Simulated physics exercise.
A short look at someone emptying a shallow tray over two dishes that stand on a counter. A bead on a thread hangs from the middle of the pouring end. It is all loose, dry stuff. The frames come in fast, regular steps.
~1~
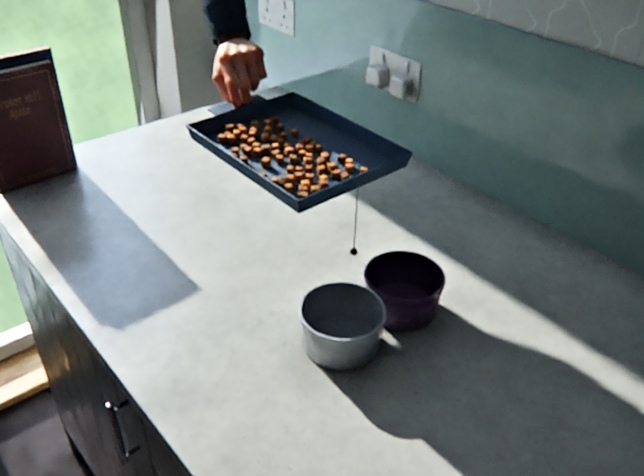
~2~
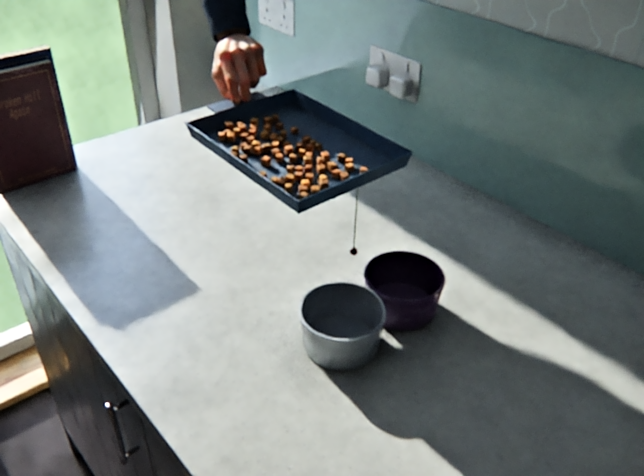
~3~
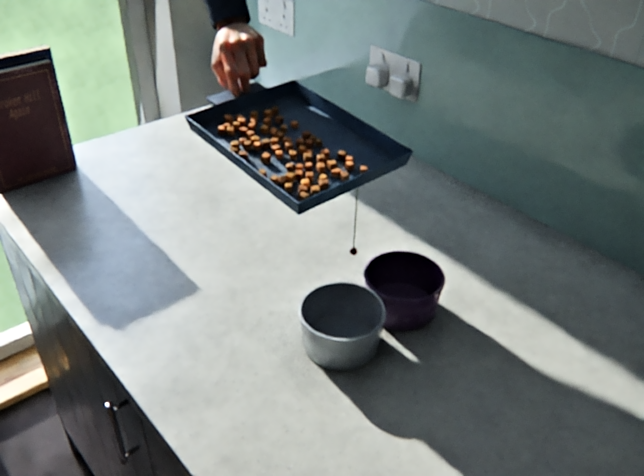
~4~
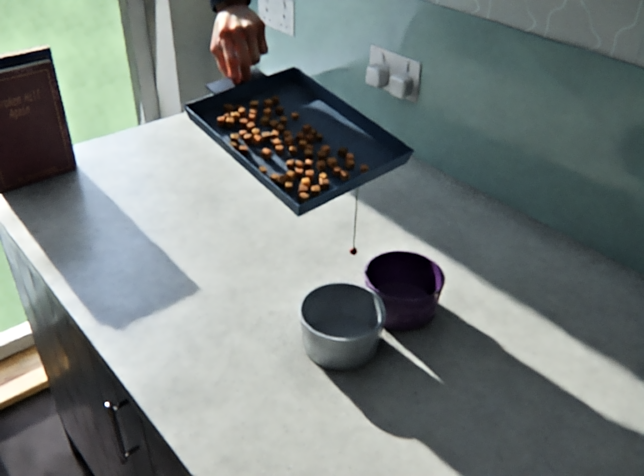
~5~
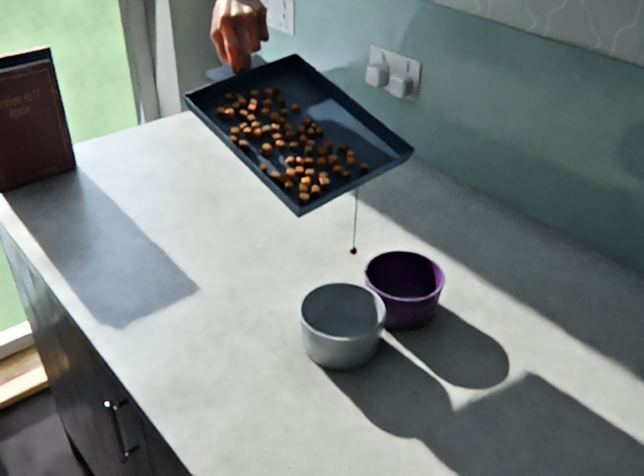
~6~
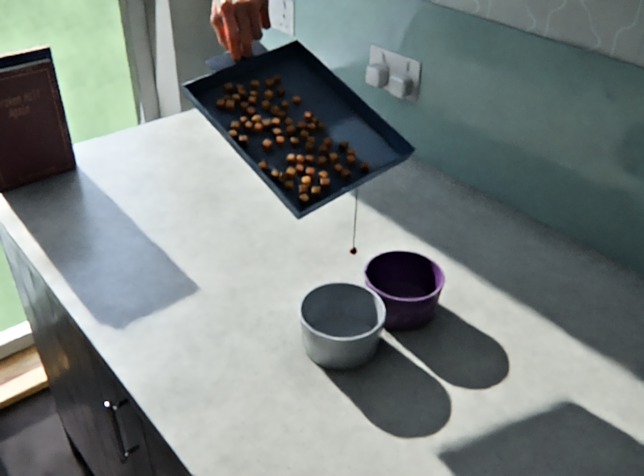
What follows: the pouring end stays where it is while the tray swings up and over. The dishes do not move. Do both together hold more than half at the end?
They take more than half between them.
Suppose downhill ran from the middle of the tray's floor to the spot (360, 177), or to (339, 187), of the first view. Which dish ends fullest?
One: The right-hand dish. Two: Left.
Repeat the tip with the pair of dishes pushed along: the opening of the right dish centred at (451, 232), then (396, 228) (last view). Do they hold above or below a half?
First below a half, then less than half.
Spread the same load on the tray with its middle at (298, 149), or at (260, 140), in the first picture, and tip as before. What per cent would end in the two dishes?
In turn 70 and 50 in a hundred.
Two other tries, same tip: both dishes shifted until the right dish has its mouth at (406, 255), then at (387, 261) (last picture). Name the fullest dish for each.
The first try: The dish on the left. The second: The left dish.
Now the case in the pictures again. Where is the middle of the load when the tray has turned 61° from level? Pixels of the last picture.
Close to (308, 177).
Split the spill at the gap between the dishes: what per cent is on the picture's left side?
It comes to 100 per cent or so.
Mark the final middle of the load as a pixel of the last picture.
Around (332, 341).
Soon after the last picture, tray tipped steeply; all on the tray.
A little later, tray tipped right over; nearly all on the tray; a stray few in the left dish; a stray few outside both.
Later still, tray tipped past a quarter turn; about two thirds in the left dish; a small part in the right dish; about a third outside both.
At rest, tray tipped past a quarter turn; about two thirds in the left dish; a small part in the right dish; about a third outside both.
